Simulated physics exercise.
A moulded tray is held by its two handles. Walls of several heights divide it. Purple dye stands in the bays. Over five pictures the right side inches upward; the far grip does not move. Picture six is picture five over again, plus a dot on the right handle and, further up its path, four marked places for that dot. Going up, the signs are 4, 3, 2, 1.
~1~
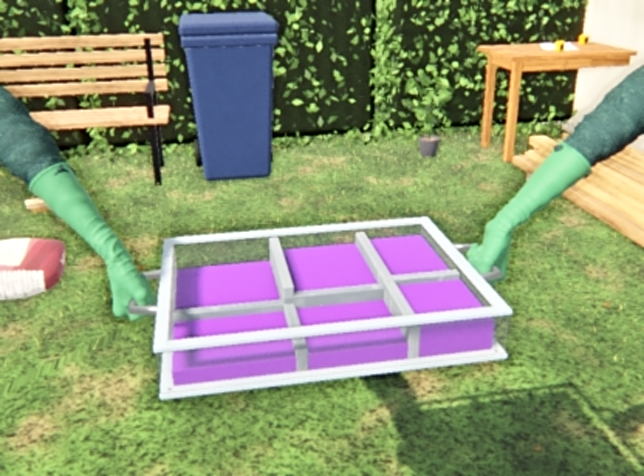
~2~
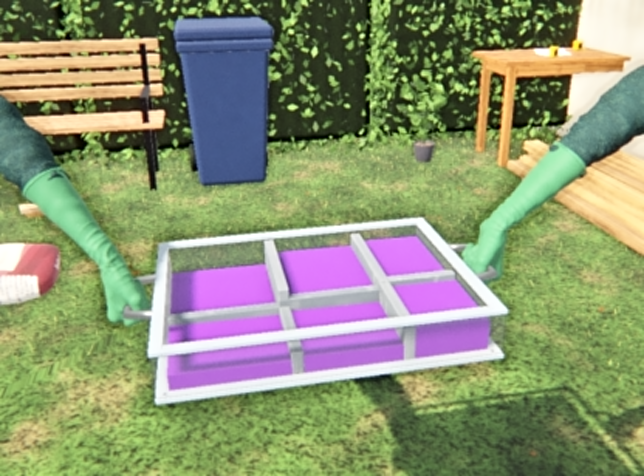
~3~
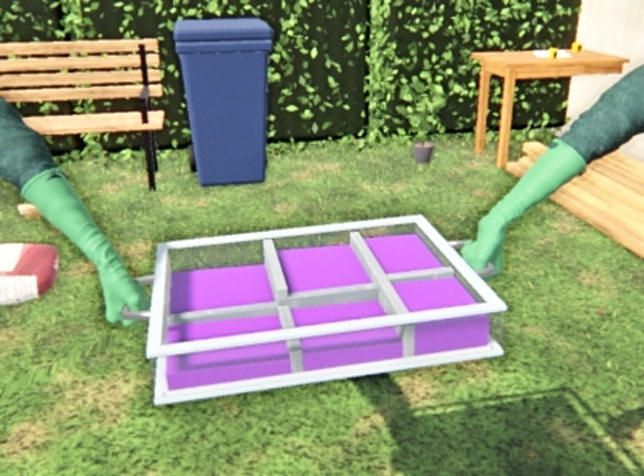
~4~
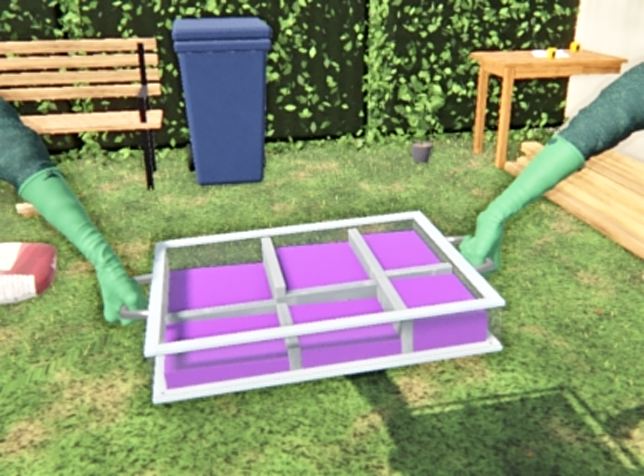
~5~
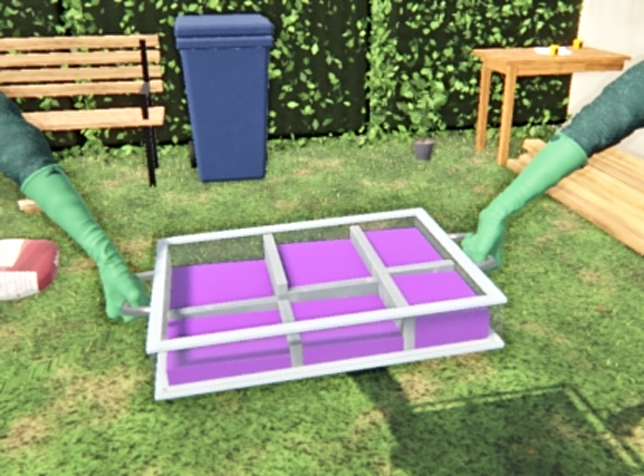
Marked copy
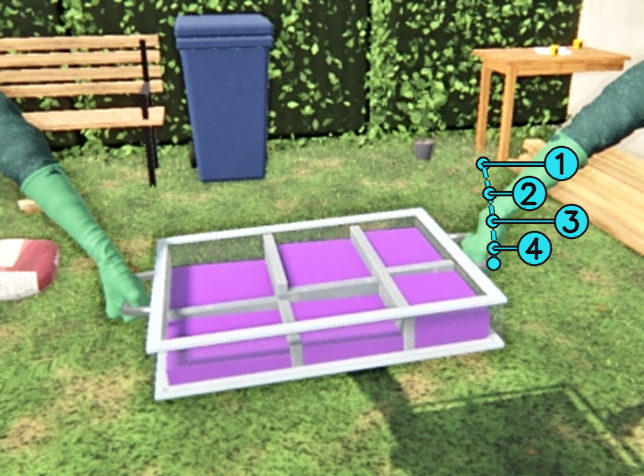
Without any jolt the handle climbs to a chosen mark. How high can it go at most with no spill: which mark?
The limit is 1.
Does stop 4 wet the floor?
No, that is safe.
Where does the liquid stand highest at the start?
The front right bay.
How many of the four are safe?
All four.
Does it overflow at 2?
No.
In cyan, 1 at (483, 163); 2 at (489, 193); 3 at (493, 221); 4 at (494, 248).
For stop 1, nothing spills; the back left bay holds the most.
For stop 2, nothing spills; the back middle bay holds the most.
For stop 3, nothing spills; the back middle bay holds the most.
For stop 4, nothing spills; the back middle bay holds the most.
